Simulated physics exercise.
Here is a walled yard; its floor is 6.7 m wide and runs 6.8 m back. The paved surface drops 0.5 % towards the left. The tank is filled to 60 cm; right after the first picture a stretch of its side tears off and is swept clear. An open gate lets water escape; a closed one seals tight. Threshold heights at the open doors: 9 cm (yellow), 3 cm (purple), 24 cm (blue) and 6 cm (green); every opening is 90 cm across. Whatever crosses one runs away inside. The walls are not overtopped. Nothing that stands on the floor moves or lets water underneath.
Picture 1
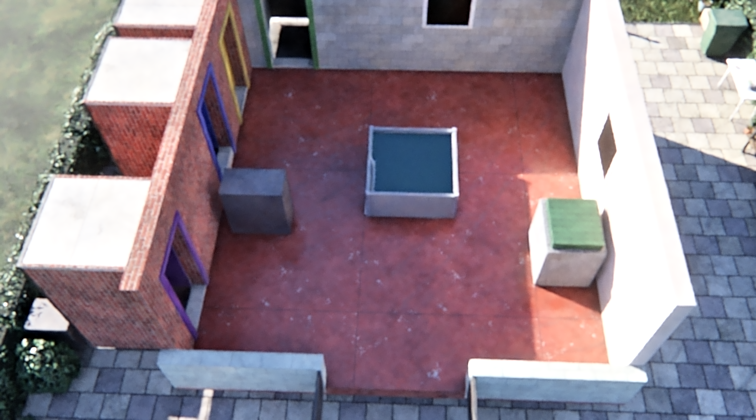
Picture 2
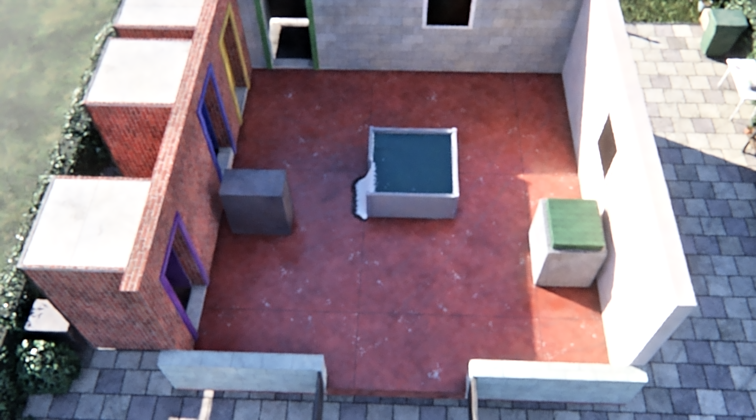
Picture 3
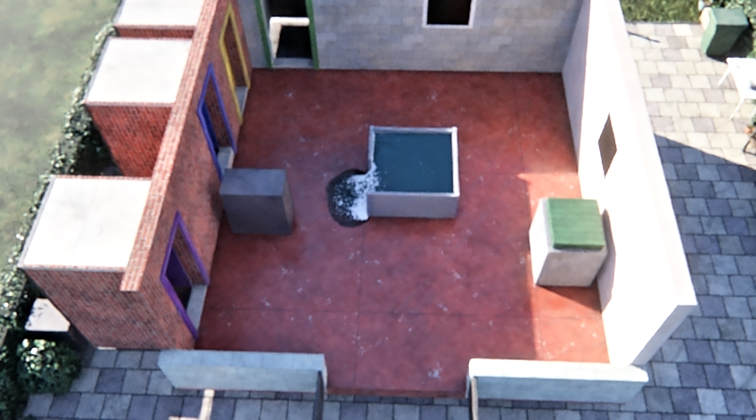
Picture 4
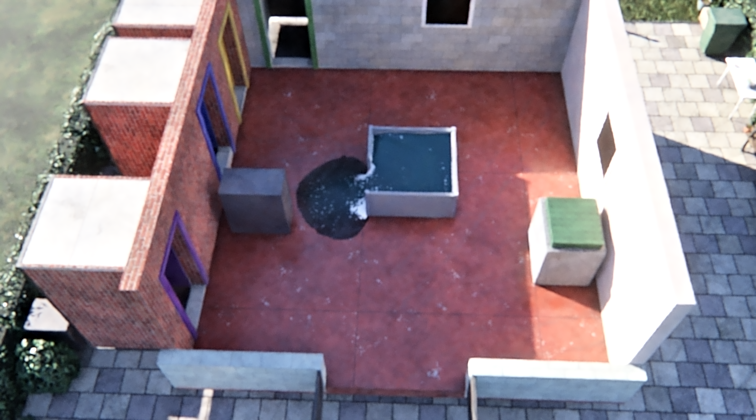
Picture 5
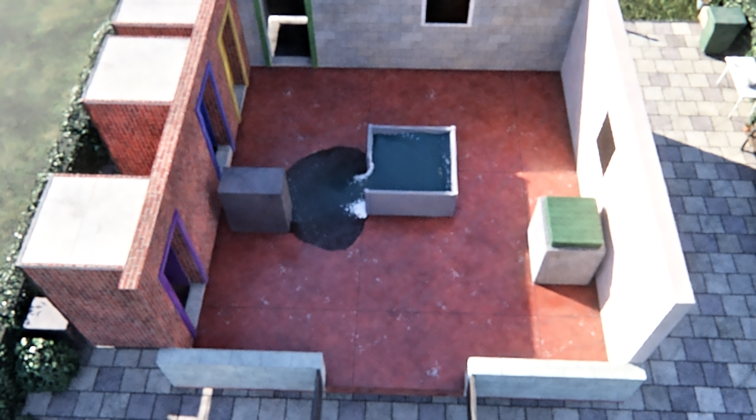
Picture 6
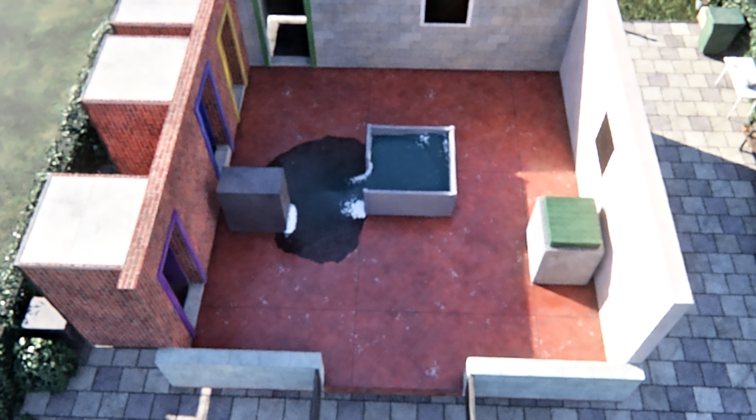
Dark water pours from the tank's broken left side and spreads across the red floor, reaching the grey block.
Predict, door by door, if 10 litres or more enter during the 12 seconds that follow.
Door by door: At the yellow door it keeps below the limit; at the purple door it goes over the limit; at the blue door it stays under the limit; at the green door it goes over the limit.
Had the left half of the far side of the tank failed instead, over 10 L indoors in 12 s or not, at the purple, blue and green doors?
Against that limit: Purple below, blue below, green past it.
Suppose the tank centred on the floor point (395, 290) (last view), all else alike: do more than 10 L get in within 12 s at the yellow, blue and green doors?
Then: Yellow below, blue below, green under.
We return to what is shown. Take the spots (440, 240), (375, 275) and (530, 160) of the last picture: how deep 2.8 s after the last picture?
Roughly 0, 0 and 0 cm, in turn.
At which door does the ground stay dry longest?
The green one.
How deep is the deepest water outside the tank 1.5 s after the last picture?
Up to some 26 cm.
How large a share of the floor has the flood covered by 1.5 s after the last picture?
Near 25 per cent is wet.
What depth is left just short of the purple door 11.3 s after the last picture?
Some 4.5 cm.
Then, 0.7 s after the last picture water covers 15 % of the floor and is deepest (28 cm) near (224, 192); yellow door not reached, purple door not reached, blue door 22 cm at the sill, 0 L in, green door not reached.
Then, 1.5 s after the last picture water covers 25 % of the floor and is deepest (26 cm) near (227, 177); yellow door 9 cm at the sill, 0 L in, purple door 8 cm at the sill, 4 L in, blue door 24 cm at the sill, 2 L in, green door not reached.
Then, 2.8 s after the last picture water covers 30 % of the floor and is deepest (19 cm) near (249, 71); yellow door 6 cm at the sill, 0 L in, purple door 8 cm at the sill, 24 L in, blue door 15 cm at the sill, 4 L in, green door 13 cm at the sill, 13 L in.
Then, 6.3 s after the last picture water covers 60 % of the floor and is deepest (8 cm) near (209, 267); yellow door 5 cm at the sill, 0 L in, purple door 7 cm at the sill, 84 L in, blue door 8 cm at the sill, 4 L in, green door 8 cm at the sill, 54 L in.
Then, 11.3 s after the last picture water covers 90 % of the floor and is deepest (5 cm) near (227, 177); yellow door 4 cm at the sill, 0 L in, purple door 5 cm at the sill, 113 L in, blue door 5 cm at the sill, 4 L in, green door 4 cm at the sill, 58 L in.
